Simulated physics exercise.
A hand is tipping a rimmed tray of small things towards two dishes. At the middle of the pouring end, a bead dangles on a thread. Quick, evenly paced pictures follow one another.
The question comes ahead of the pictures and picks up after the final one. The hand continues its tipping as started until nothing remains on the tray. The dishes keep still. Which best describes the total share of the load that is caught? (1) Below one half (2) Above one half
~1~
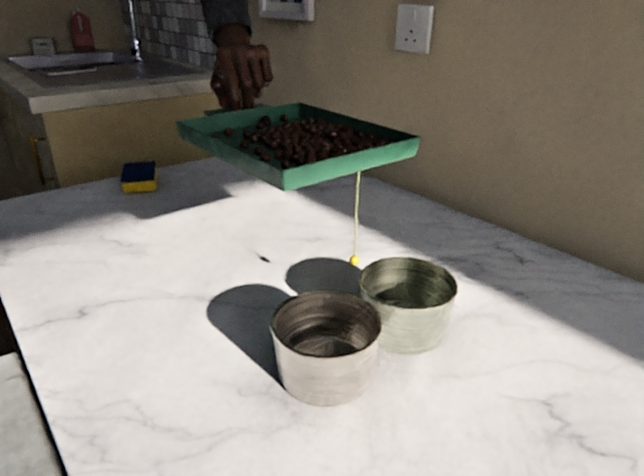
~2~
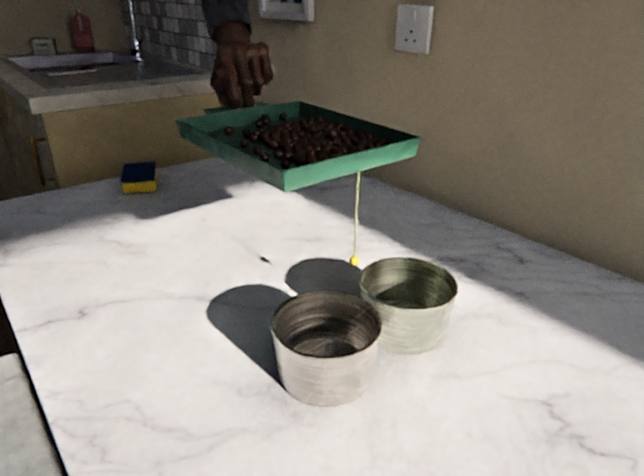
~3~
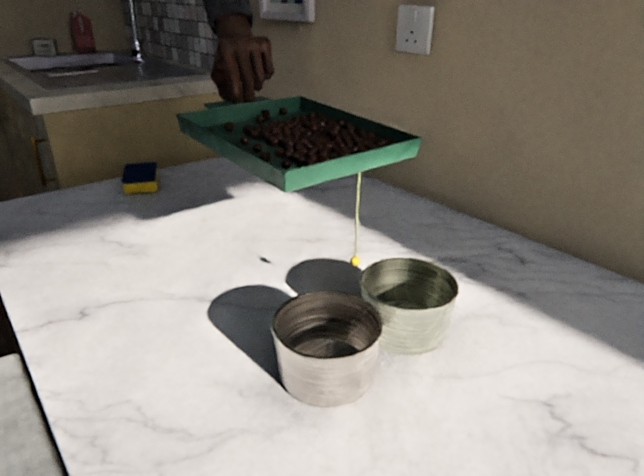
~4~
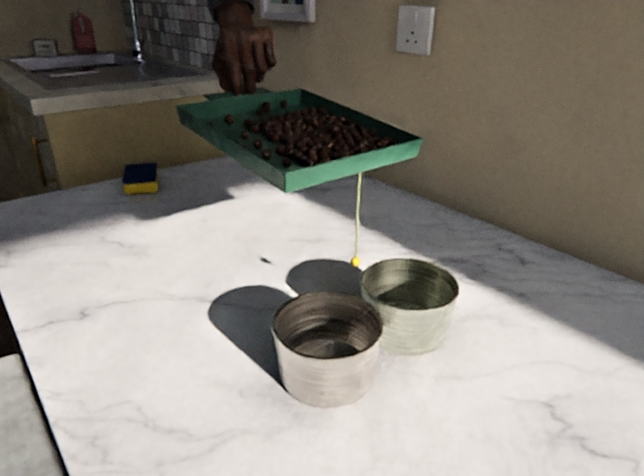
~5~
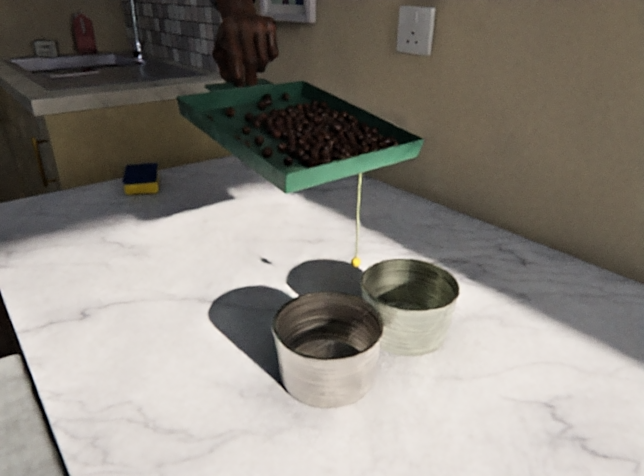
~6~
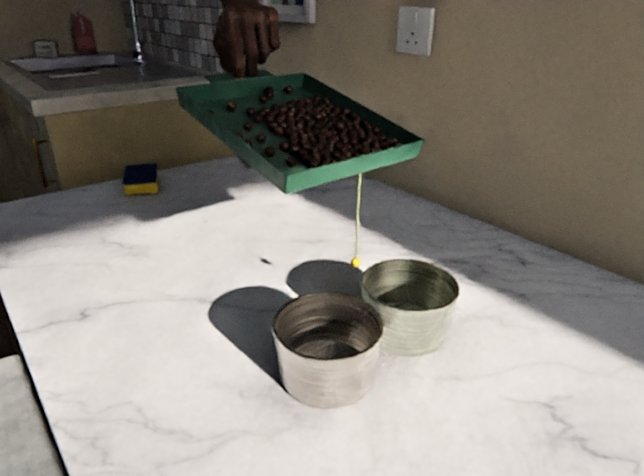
Above one half (2).
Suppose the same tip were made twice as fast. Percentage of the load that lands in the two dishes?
Near 80 %.
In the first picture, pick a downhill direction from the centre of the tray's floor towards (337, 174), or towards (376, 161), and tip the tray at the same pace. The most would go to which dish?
Note: Place 1, the dish at the left; place 2, the dish at the right.
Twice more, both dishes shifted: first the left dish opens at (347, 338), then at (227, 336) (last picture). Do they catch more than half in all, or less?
The pair would catch the greater share the first time and the lesser share the second time.
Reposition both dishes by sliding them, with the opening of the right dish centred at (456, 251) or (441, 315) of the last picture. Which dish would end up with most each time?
Trial one goes to the left of the two, trial two to the right of the two.
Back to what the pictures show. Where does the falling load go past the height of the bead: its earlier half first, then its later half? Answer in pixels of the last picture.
I'd place the first part at (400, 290) and the rest at (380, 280).
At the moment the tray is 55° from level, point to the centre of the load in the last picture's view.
Centre estimate: (353, 119).
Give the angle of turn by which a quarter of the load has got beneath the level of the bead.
About 90 degrees.
Soon, tray tipped steeply; all on the tray.
A while on, tray tipped right over; about a quarter on the tray; a small part in the left dish; about a quarter in the right dish; a small part outside both; about a quarter in the air.
Towards the end, tray tipped past a quarter turn; about a third in the left dish; about half in the right dish; about a quarter outside both.
Finally, tray tipped past a quarter turn; about a third in the left dish; about half in the right dish; about a quarter outside both.
